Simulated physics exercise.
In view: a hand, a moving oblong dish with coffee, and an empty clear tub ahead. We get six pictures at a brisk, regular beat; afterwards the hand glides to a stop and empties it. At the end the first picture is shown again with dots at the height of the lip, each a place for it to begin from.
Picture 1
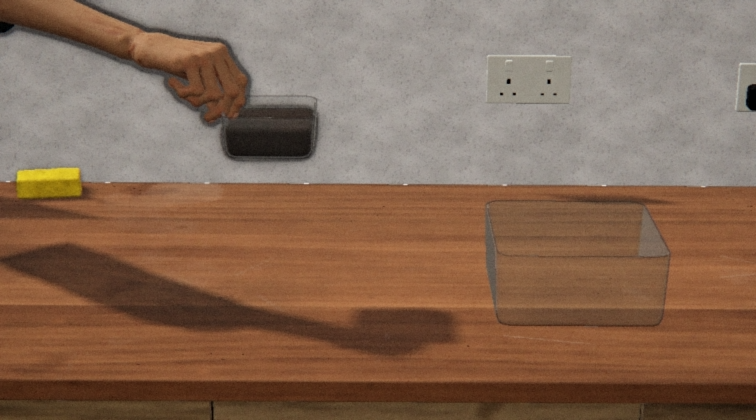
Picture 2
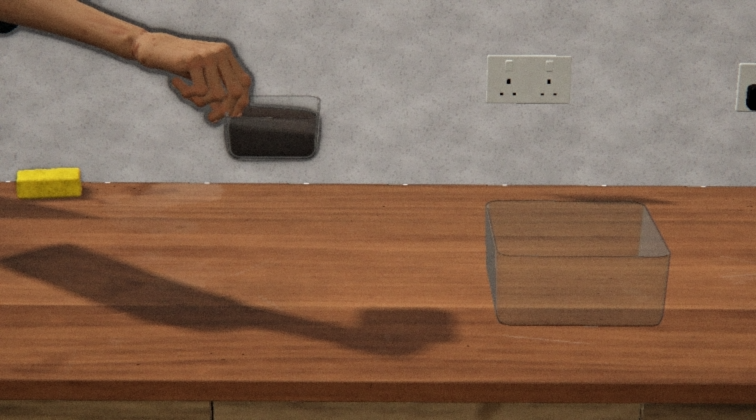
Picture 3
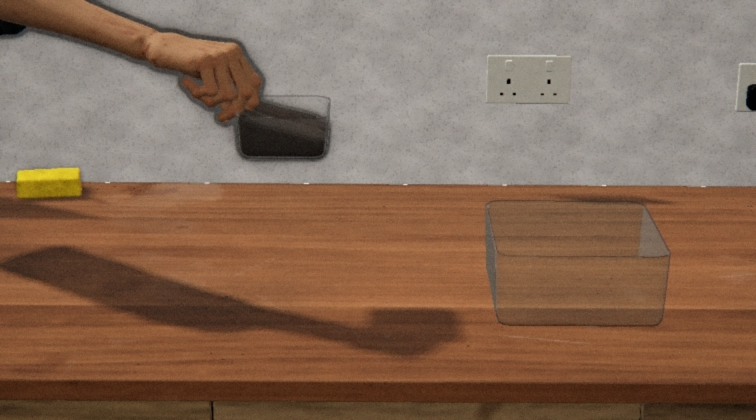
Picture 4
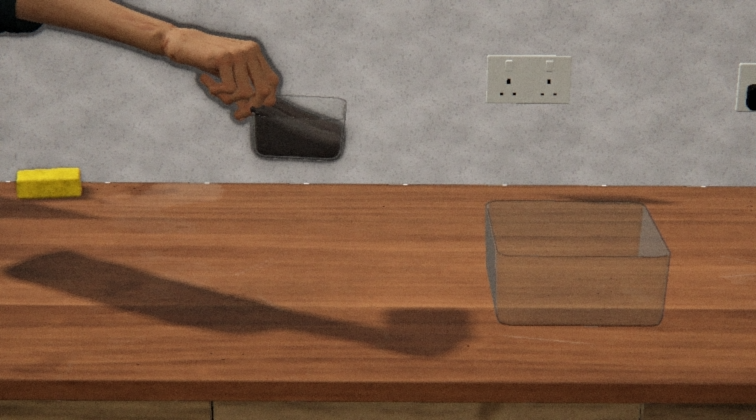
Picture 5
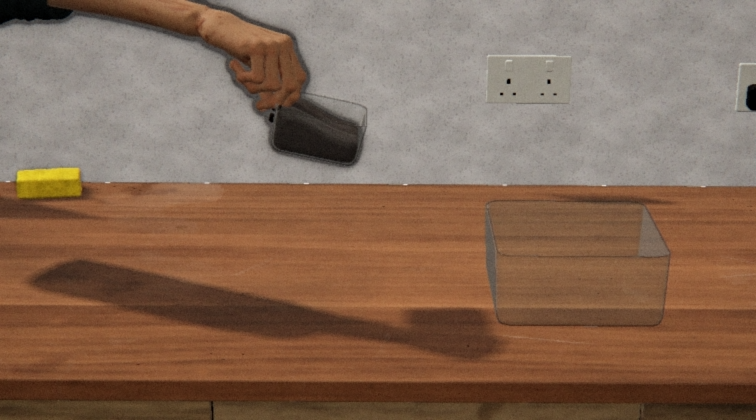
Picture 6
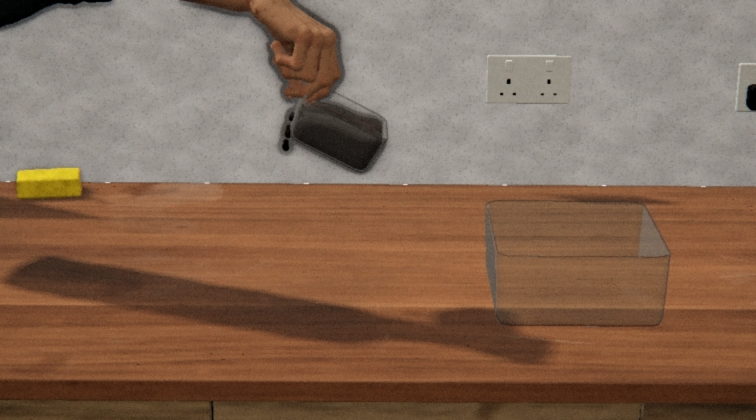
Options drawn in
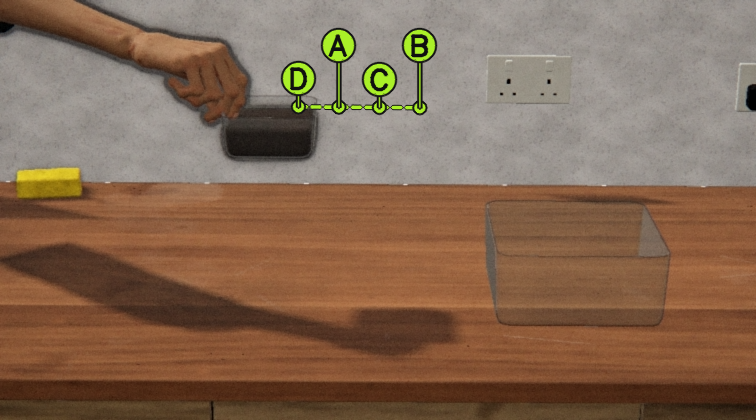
Kitchen worktop, a hand moving a clear dish of coffee right and tilting it rightward, dark drips showing at its left side.
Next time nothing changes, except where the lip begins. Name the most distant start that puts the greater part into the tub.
The answer is place A.
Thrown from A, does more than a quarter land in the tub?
Yes.
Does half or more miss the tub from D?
Yes.
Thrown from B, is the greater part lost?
No, that is safe.
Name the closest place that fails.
D.
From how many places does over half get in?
Three of them.
In lime, A at (338, 107); B at (419, 107); C at (379, 107); D at (298, 106).
For place A, about 68 % lands in the tub, 25 % falls short and 7 % goes beside or beyond.
For place B, about 91 % lands in the tub, 5 % falls short and 4 % goes beside or beyond.
For place C, about 79 % lands in the tub, 8 % falls short and 13 % goes beside or beyond.
For place D, about 17 % lands in the tub, 80 % falls short and 3 % goes beside or beyond.
